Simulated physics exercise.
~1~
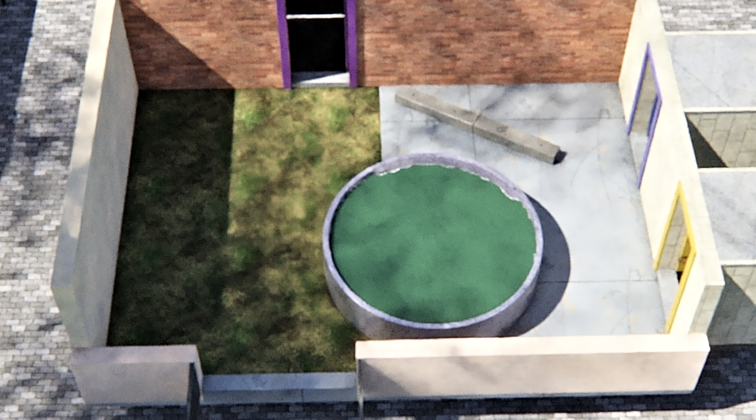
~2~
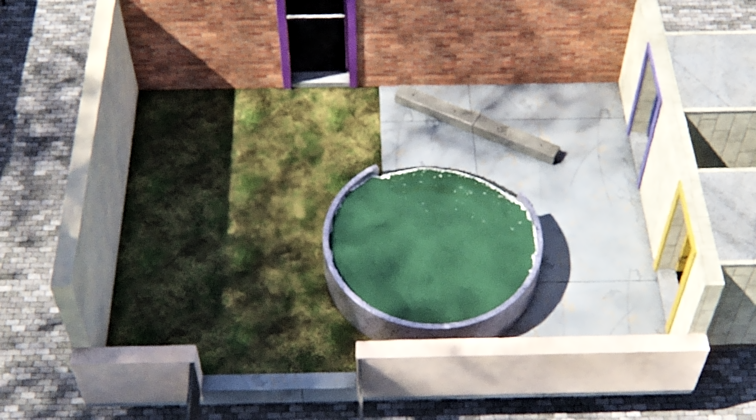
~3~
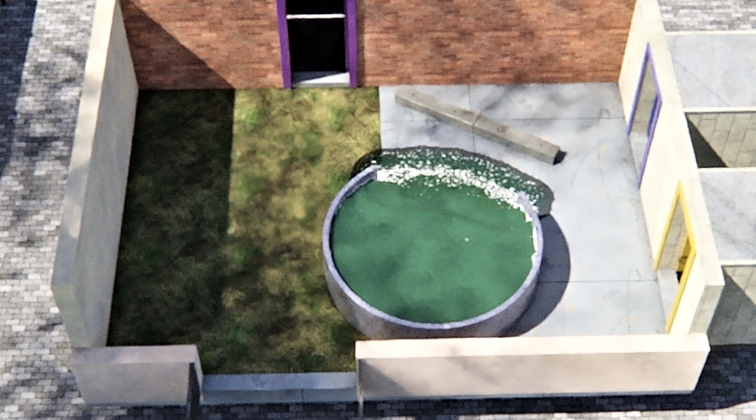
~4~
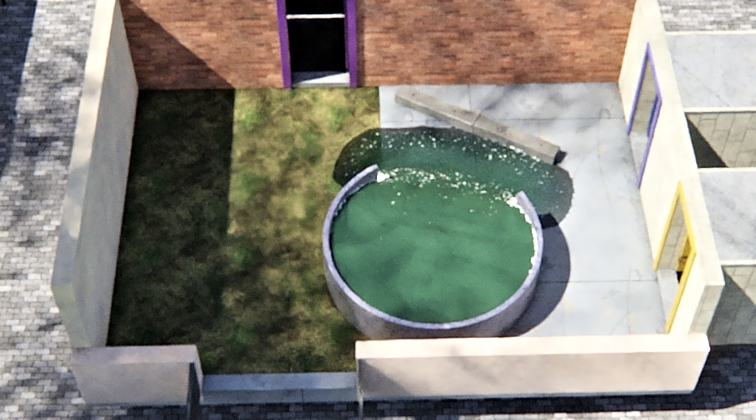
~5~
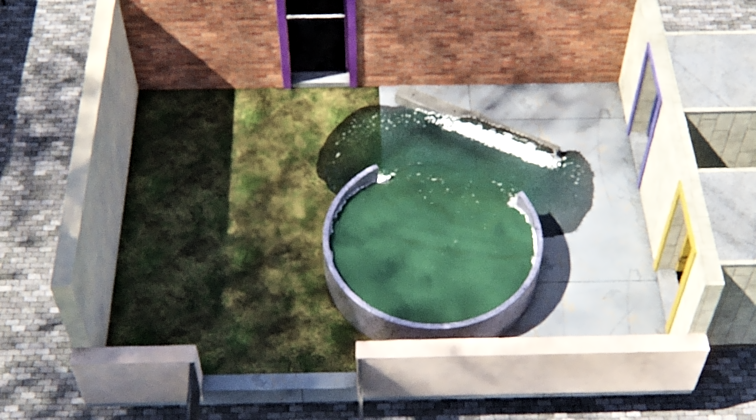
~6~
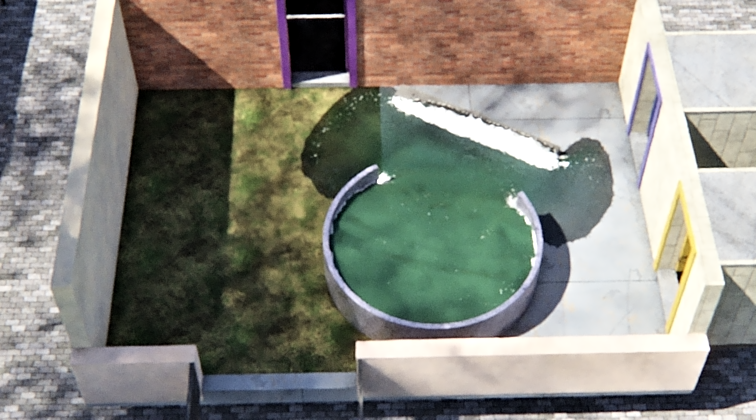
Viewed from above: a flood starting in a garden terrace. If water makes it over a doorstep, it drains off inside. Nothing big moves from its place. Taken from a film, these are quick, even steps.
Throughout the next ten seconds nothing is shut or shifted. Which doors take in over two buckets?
The blue door goes over the limit; the yellow door goes over the limit; the purple door goes over the limit.
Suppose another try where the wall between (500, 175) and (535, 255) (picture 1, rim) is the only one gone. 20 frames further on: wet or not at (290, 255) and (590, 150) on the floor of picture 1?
Respectively: Parched and drenched.
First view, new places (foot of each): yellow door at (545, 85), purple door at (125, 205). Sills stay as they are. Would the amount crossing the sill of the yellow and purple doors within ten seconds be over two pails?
The yellow one spills past the mark, and the purple one never reaches the limit.
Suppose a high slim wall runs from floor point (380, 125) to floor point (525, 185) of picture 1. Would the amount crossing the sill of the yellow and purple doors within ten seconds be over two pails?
Then the yellow door falls short and the purple door overshoots.
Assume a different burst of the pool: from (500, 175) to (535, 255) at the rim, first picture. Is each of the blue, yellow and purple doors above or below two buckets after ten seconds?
Well, the blue door gets past it, then the yellow door gets past it, and the purple door stays beneath it.
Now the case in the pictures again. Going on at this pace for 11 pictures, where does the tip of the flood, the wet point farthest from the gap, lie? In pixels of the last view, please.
I'd go with roughly (221, 91).
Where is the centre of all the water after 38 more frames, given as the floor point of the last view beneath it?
My reading is close to (413, 203).
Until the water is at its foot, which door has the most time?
It's the one in yellow.
A moment on, water covers 30 % of the floor; the blue door under two buckets in, the yellow door not reached, the purple door wet at the sill, nothing in.
Next, water covers 40 % of the floor; the blue door over two buckets in, the yellow door not reached, the purple door under two buckets in.
Then, water covers 60 % of the floor; the blue door far over two buckets in, the yellow door wet at the sill, nothing in, the purple door over two buckets in.
Later, water covers 85 % of the floor; the blue door far over two buckets in, the yellow door under two buckets in, the purple door far over two buckets in.
In the end, water covers 95 % of the floor; the blue door far over two buckets in, the yellow door over two buckets in, the purple door far over two buckets in.
